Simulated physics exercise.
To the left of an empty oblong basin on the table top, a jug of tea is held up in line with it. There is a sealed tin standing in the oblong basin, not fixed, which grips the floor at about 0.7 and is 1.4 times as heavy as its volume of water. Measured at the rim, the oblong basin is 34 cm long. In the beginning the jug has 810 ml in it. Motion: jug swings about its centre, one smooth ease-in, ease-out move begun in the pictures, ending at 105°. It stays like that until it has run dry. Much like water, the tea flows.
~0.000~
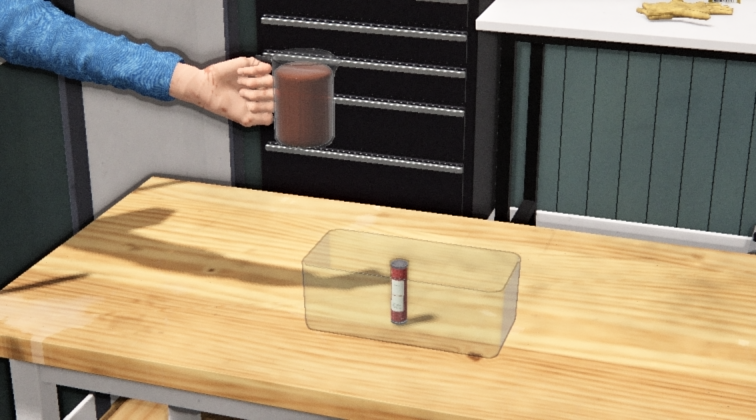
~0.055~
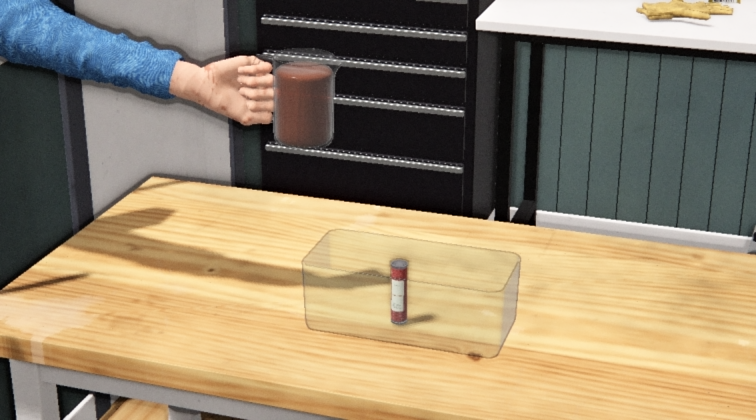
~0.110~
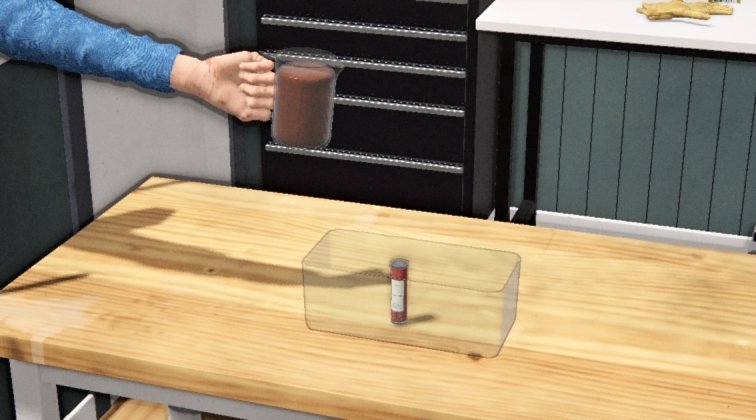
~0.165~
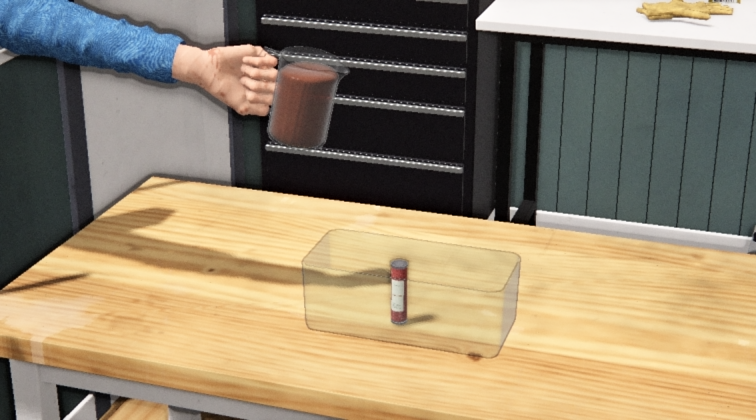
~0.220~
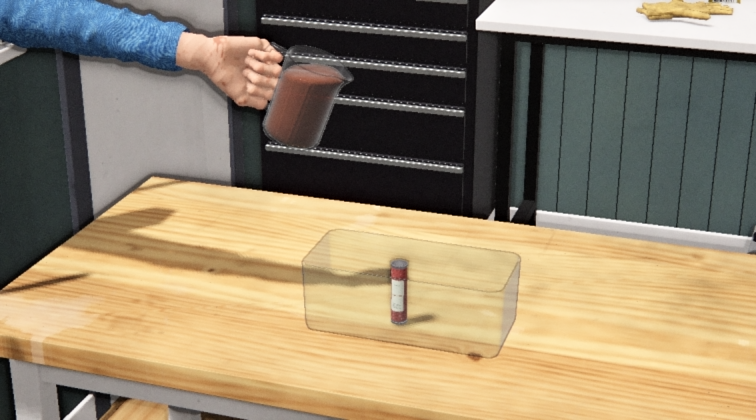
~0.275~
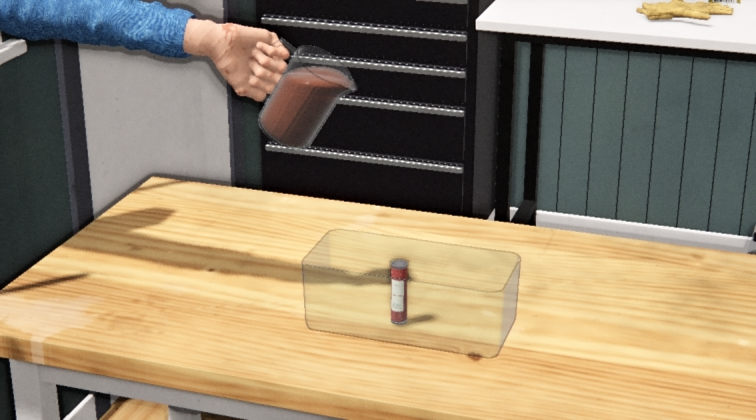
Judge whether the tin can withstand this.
It withstands it and stays upright.
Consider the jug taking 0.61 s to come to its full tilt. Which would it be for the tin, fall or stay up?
In that case the tin stays vertical.
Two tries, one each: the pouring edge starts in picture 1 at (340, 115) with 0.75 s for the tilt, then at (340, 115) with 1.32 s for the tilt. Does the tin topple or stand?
Try 1: Tipped over; try 2: Tipped over.
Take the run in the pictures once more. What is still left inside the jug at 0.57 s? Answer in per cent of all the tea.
Still held: Roughly 70 % of the total.
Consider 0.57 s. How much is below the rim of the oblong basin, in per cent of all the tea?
Near 3 in a hundred.
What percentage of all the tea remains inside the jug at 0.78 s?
Close to 24 in a hundred.
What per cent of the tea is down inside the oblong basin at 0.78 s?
Value: Approx. 40 %.
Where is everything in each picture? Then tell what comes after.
The first picture shows tilt 0°; pouring edge (341, 62); surface from (278, 66) to (333, 72); the oblong basin's rim runs from (316, 246) to (512, 274); the tin's top is at (399, 266).
The second picture shows tilt 1°; pouring edge (342, 63); surface from (278, 66) to (333, 72).
The third picture shows tilt 5°; pouring edge (345, 66); surface from (281, 65) to (335, 74).
The fourth picture shows tilt 12°; pouring edge (349, 72); surface from (283, 67) to (339, 76).
The fifth picture shows tilt 21°; pouring edge (353, 80); surface from (281, 81) to (346, 78).
The sixth picture shows tilt 31°; pouring edge (357, 90); surface from (277, 86) to (353, 82).
By 0.57 s the tilt is 90° and 70 per cent is still to pour; the tin stands where it began.
By 0.78 s the tilt is 105° and 25 per cent is still to pour; the tin stands where it began.
By 1.01 s the tilt is 105° and 5 per cent is still to pour; the tin stands where it began.
By 1.25 s the tilt is 105° and 0 per cent is still to pour; the tin stands where it began.
At rest the tin stands where it began.
